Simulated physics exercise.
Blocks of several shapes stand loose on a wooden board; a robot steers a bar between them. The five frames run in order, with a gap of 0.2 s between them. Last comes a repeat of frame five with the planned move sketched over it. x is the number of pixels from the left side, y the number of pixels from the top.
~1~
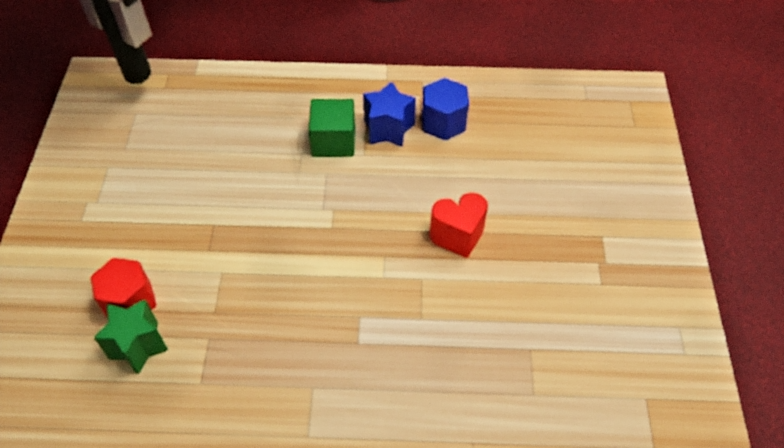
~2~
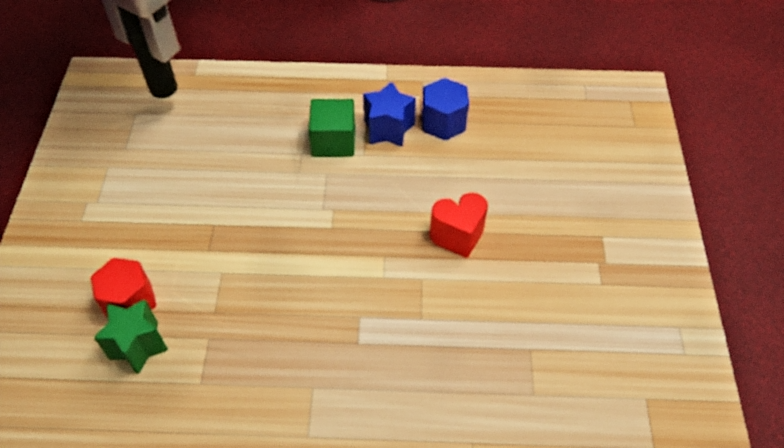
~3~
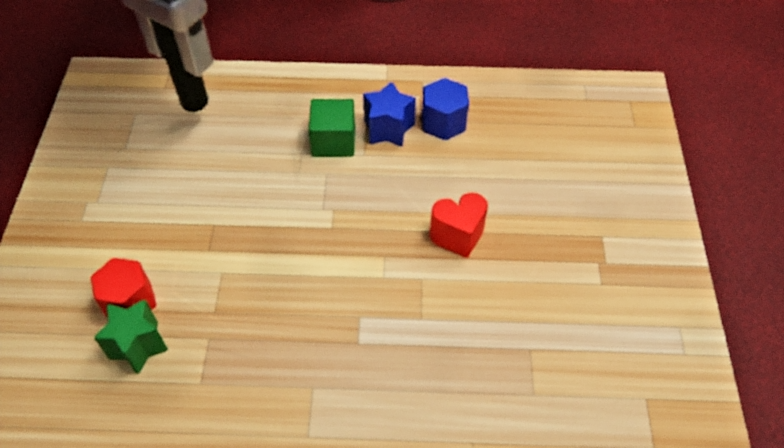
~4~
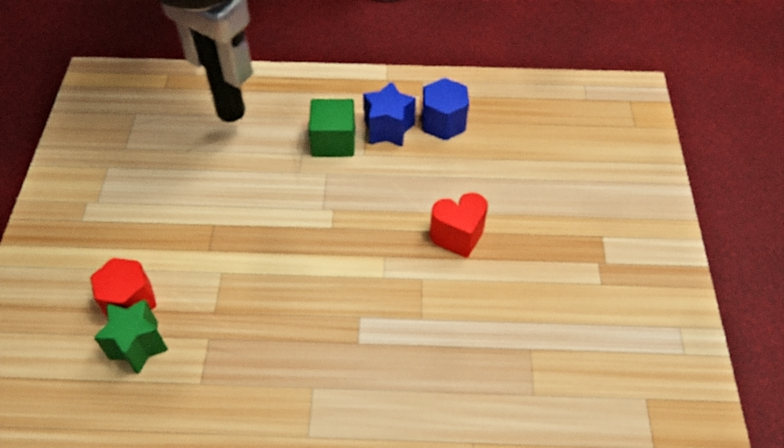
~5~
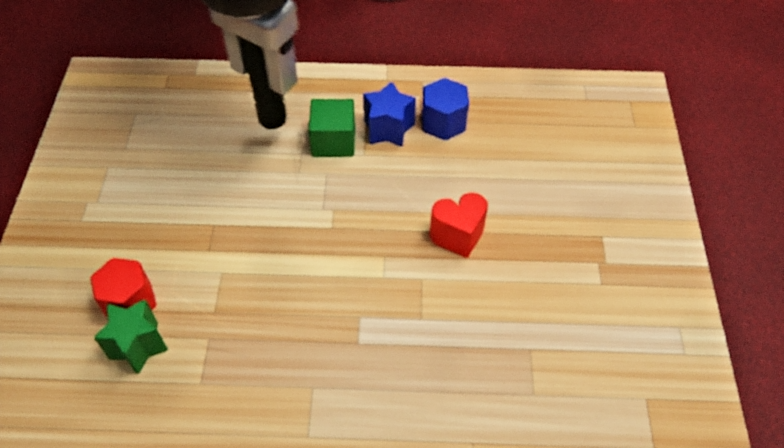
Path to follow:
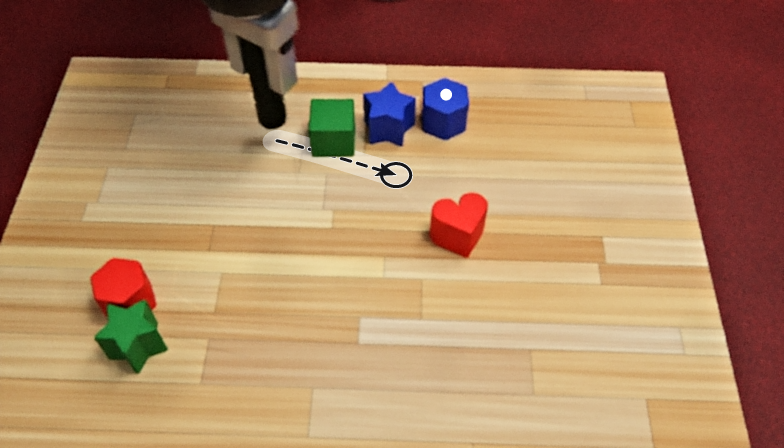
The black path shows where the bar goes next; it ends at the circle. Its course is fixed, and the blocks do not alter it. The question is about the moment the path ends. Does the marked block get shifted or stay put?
It is moved off its spot.
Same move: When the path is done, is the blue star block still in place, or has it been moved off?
When the path is over, the blue star block has left its spot.
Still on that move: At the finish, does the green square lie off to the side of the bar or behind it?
It seems so.
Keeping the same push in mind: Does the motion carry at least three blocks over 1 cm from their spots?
Yes, it checks out.
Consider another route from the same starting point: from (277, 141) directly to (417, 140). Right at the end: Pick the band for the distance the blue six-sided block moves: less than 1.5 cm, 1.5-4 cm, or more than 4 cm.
Beyond 4 cm.
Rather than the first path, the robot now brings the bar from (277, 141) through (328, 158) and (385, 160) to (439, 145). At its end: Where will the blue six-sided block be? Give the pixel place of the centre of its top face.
At the end it should sit near (477, 74).
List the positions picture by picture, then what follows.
The first picture shows tip of the bar (138, 76), middles of tops, green square (331, 114), blue star block (388, 101), blue six-sided block (446, 95), red heart block (462, 210).
The second picture shows bar (164, 90), nothing pushed.
The third picture shows bar (195, 103), nothing pushed.
The fourth picture shows bar (232, 114), nothing pushed.
The fifth picture shows bar (273, 120), green square (331, 114), blue star block (388, 101), blue six-sided block (446, 95), red heart block (462, 210).
The line goes from (277, 141) to (396, 175); the dot is on the blue six-sided block.
What follows on the original path. One third of the way, bar (315, 131); green square (349, 114), turned 15° anticlockwise.
Two thirds of the way, bar (356, 143); green square (385, 119), turned 45° anticlockwise; blue star block (411, 91), turned 35° anticlockwise; blue six-sided block (456, 89), turned 20° clockwise.
At the end, bar (396, 155); green square (405, 121), turned 70° anticlockwise; blue star block (416, 88), turned 55° anticlockwise; blue six-sided block (465, 83), turned 40° clockwise; red heart block unmoved.
